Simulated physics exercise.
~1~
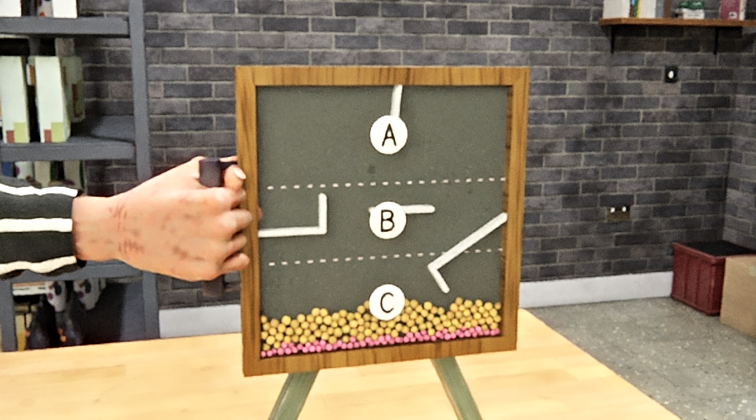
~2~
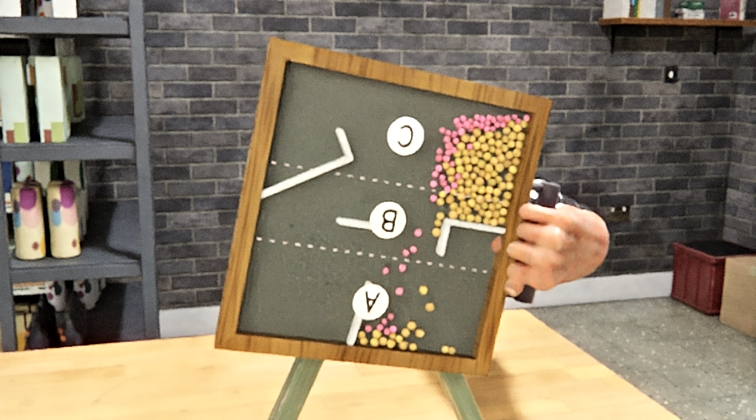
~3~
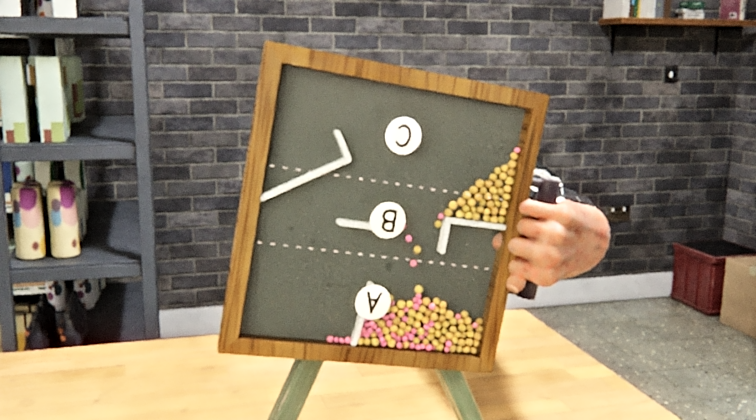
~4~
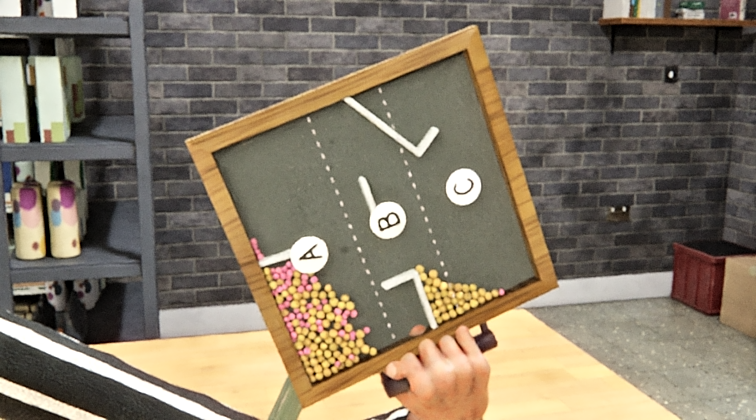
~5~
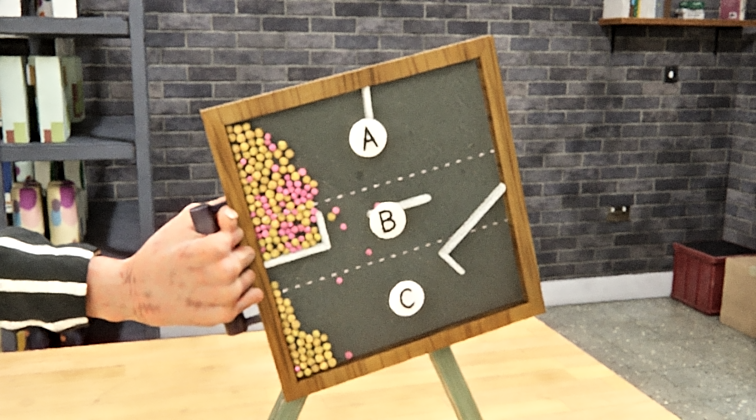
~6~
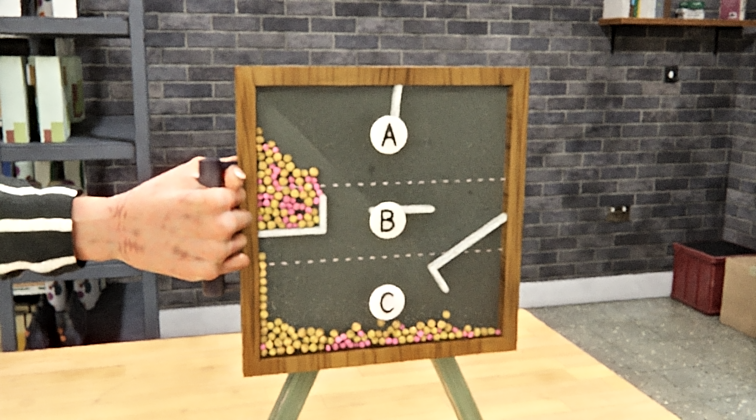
At the start, yellow and smaller pink beads lie along the bottom of a wood-framed case, below the letter C, while a hand grips its left side. The hand turns the case almost upside down, and beads pile onto an angled ledge at right, some spilling down toward A. More pour down until most rest beside A. The hand then swings the case back, carrying the beads to the left side, where many collect on the ledge. Finally the case stands level, with a heap held on the left ledge and the rest spread across the bottom around C.
